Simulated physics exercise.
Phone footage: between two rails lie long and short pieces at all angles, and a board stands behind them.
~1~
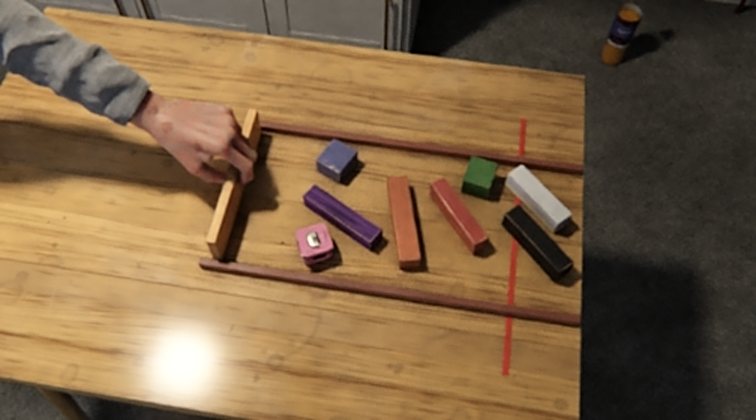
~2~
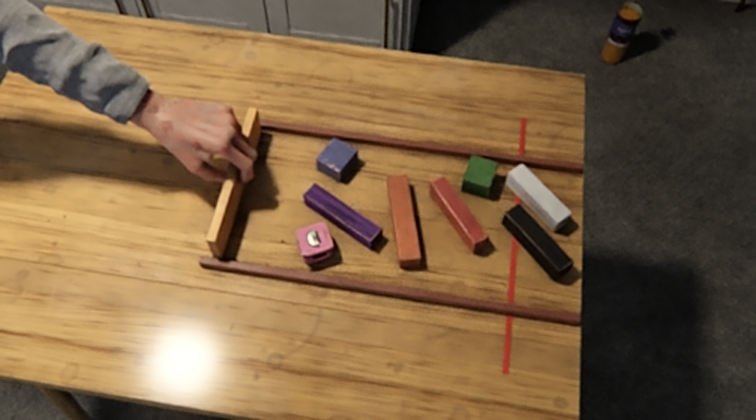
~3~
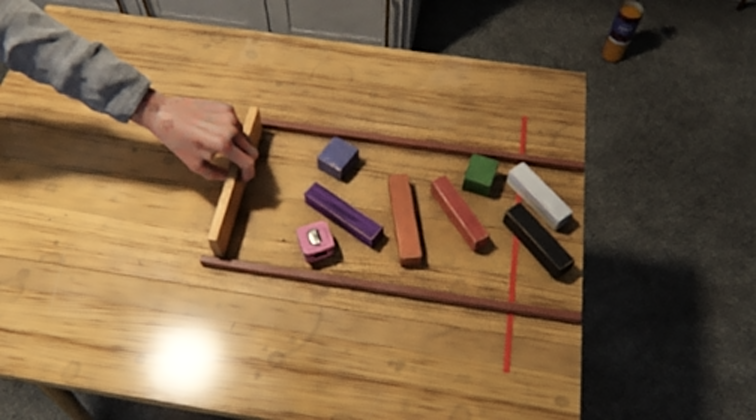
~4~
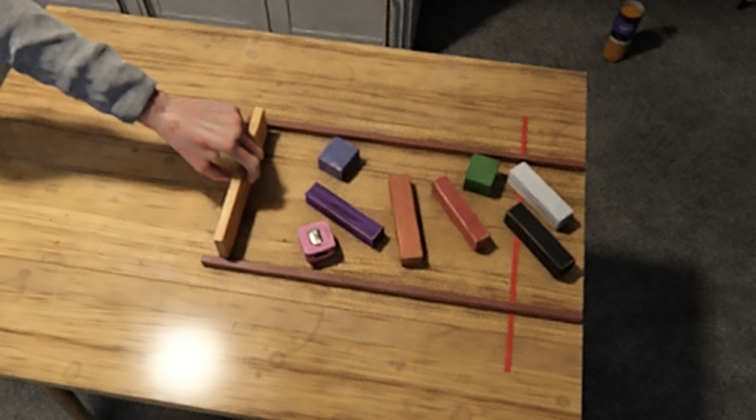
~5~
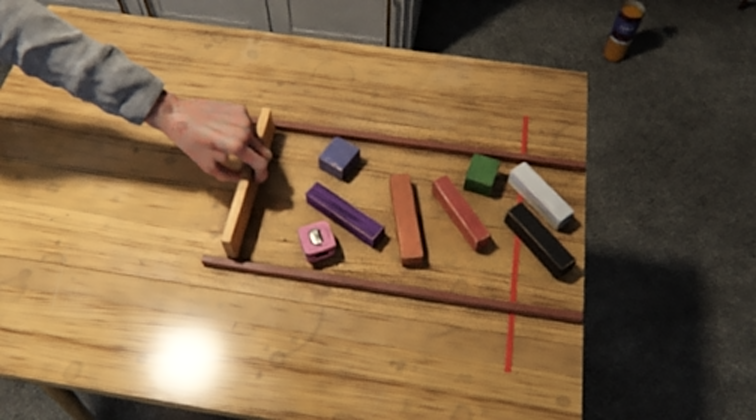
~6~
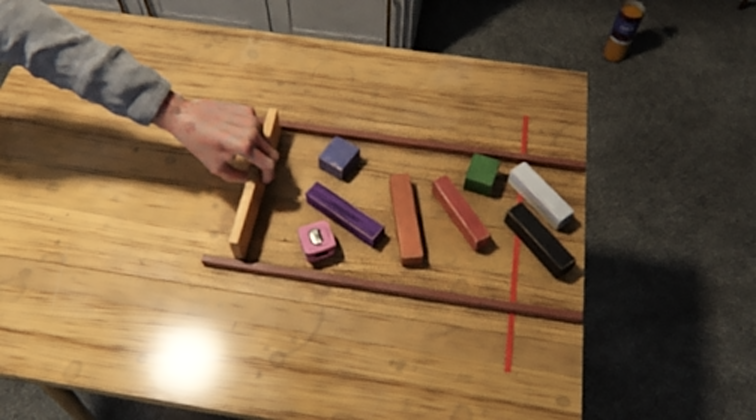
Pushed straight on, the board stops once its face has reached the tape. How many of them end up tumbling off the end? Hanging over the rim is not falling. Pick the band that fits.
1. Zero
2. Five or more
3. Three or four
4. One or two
The answer is 4.
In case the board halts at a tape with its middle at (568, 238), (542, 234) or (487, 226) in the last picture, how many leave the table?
The counts would be 6, 4 and 0.
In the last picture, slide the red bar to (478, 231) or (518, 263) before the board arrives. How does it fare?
In that order, it stays on; falls.
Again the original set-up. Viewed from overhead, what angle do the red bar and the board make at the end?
I'd estimate about 30 degrees.
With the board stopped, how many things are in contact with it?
3 of them.
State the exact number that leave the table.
It comes to 2.
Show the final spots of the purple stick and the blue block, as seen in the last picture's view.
In order, first (549, 258), then (537, 178).
A little later, none off yet; black stick at rest near (539, 240); white stick at rest near (540, 196); green block at rest near (482, 175).
Next, none off yet; black stick at rest near (539, 240); white stick at rest near (541, 196); green block shifted a little near (496, 172).
When it is over, the number that fall off is one or two; down, white stick and black stick.
